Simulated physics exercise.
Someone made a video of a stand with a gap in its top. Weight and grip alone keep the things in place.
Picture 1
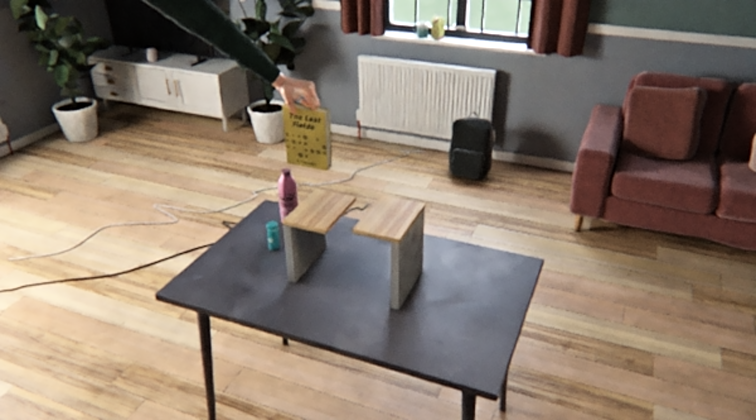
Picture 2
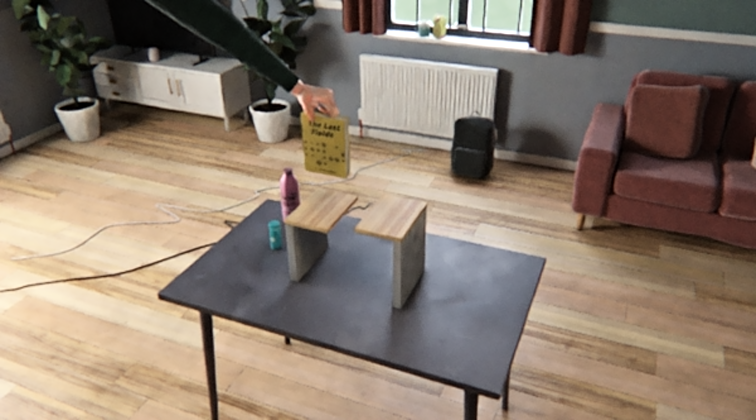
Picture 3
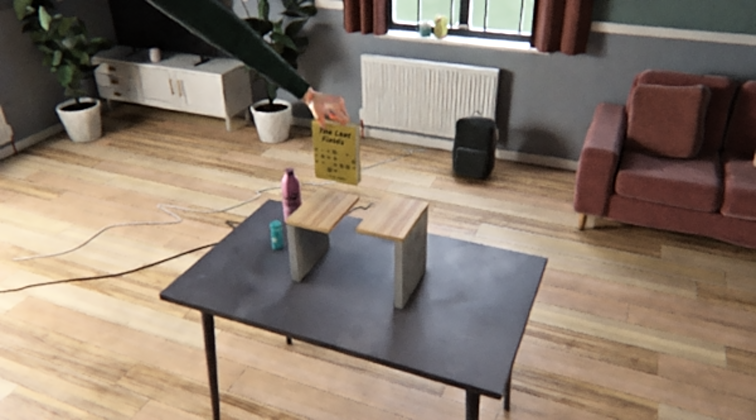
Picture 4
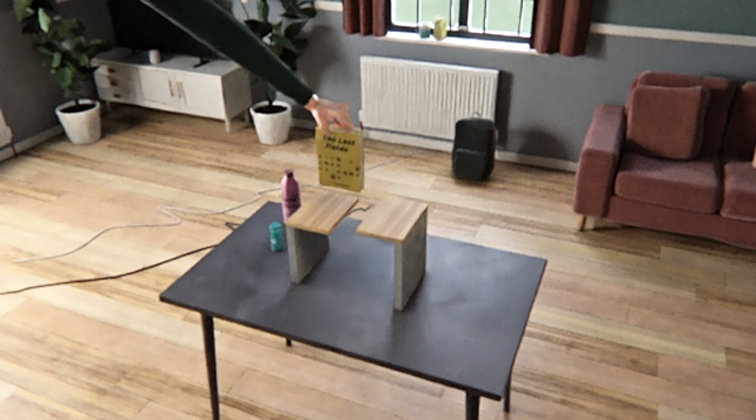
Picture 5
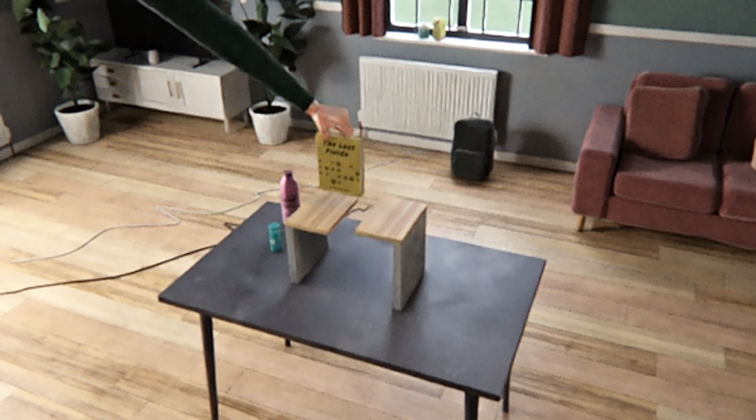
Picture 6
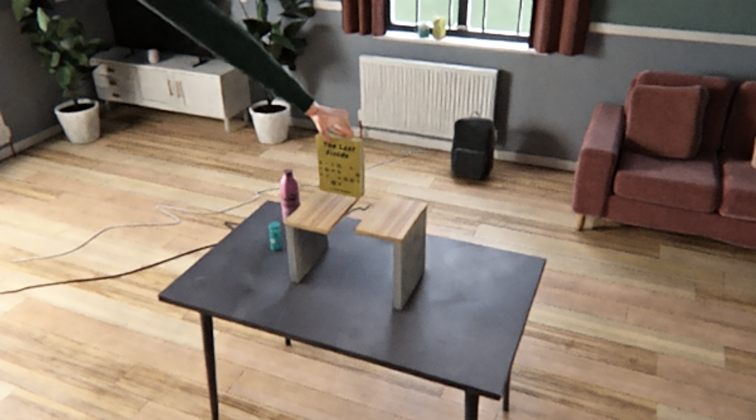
A hand on a dark-sleeved arm reaches in from the upper left of a living room seen from above, holding a yellow book over a dark table. On the table are a gapped stand with wooden tops and grey legs, a pink bottle and a teal item to its left, with a reddish sofa at right. The hand carries the book rightward and slightly down, then holds it nearly still above the gap.
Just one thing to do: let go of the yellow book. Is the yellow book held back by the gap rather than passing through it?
Yes, the gap holds it.
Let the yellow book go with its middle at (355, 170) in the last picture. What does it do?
Let go there, it does not get through.
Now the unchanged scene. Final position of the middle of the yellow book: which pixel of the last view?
The object ends up somewhere near (342, 187).
Then, 0.20 s past the last view, yellow book displaced a little near (342, 179).
Then, 0.30 s past the last view, yellow book displaced a little near (342, 187).
Finally, moved from the start, yellow book; the other 2 still in place. Final places as the last picture's camera would see them, yellow book near (342, 187). The book lodges.
